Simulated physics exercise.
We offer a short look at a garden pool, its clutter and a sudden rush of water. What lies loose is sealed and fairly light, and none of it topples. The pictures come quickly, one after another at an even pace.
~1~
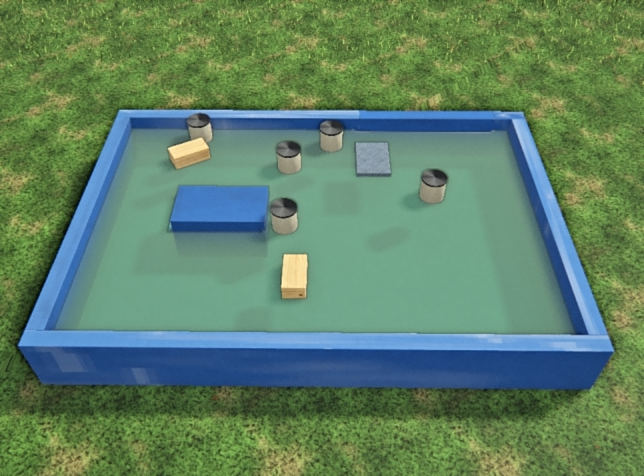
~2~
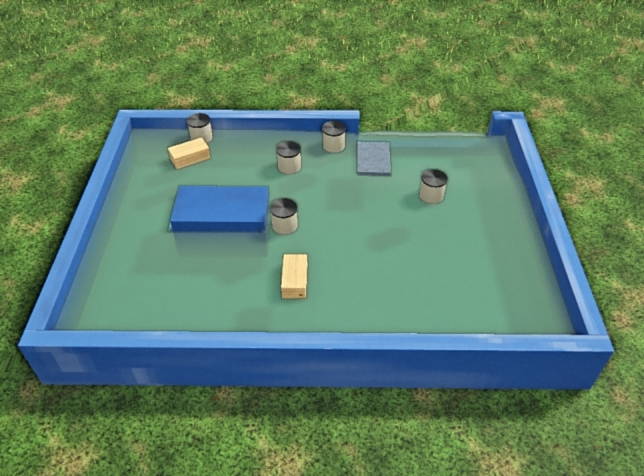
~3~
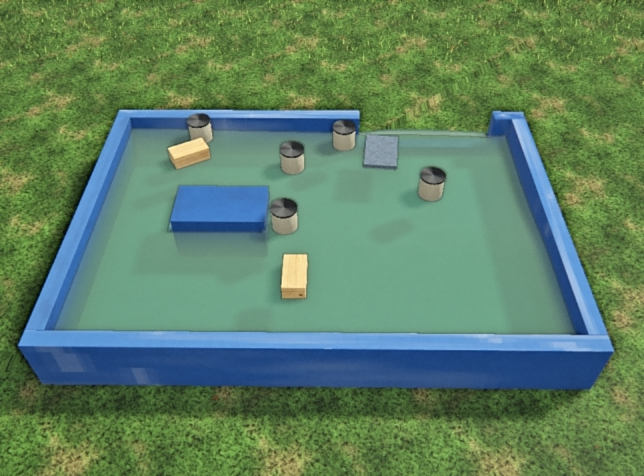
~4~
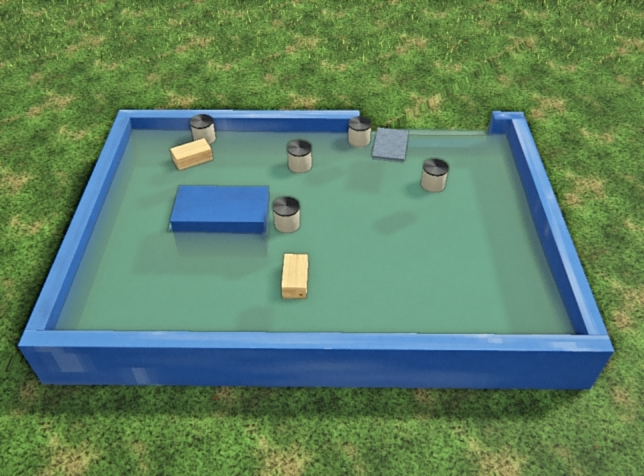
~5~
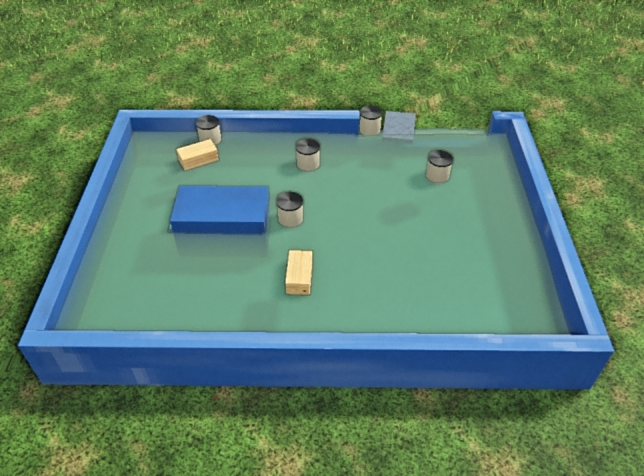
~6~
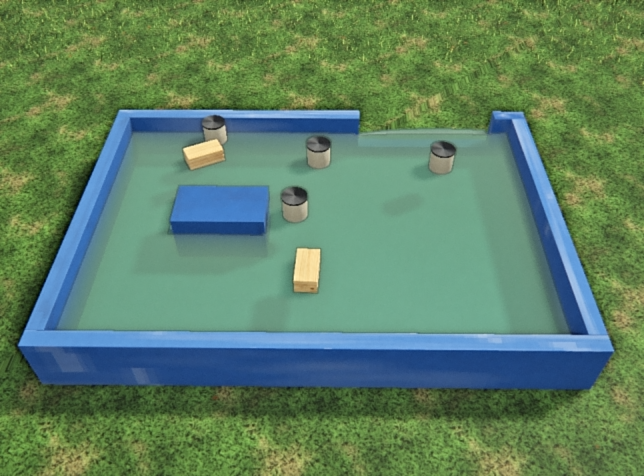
In a blue-walled garden pool, a section of the back wall vanished, and the floating pails and blocks drifted toward the gap, a pail and a grey slab passing out of sight there.
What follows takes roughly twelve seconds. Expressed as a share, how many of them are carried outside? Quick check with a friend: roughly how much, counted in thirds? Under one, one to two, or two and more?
The likely share is a third through two thirds.
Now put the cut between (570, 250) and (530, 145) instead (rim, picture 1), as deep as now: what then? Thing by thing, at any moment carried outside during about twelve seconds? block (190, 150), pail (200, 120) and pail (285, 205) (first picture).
First held back, then held back, then held back.
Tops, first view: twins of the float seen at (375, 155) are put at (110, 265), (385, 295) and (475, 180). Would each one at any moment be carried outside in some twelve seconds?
The first does not leave, the second does not leave, and the third leaves.
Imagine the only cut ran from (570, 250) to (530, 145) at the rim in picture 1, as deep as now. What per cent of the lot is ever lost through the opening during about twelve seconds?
About 20 %.
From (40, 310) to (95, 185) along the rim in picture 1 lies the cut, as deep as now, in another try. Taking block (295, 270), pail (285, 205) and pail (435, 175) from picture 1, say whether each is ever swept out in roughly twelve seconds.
Lost, lost, retained.
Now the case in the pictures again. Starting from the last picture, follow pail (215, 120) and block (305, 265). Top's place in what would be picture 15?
Estimate - first: (243, 123), second: (342, 251).
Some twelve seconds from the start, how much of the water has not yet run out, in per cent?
Close to 58 percent of it stays.
A moment on, 2 of 8 are out; 6 afloat.
Next, 4 of 8 are out; 4 afloat.
Later, 4 of 8 are out; 4 afloat.
In the end, 4 of 8 are out; 4 afloat.
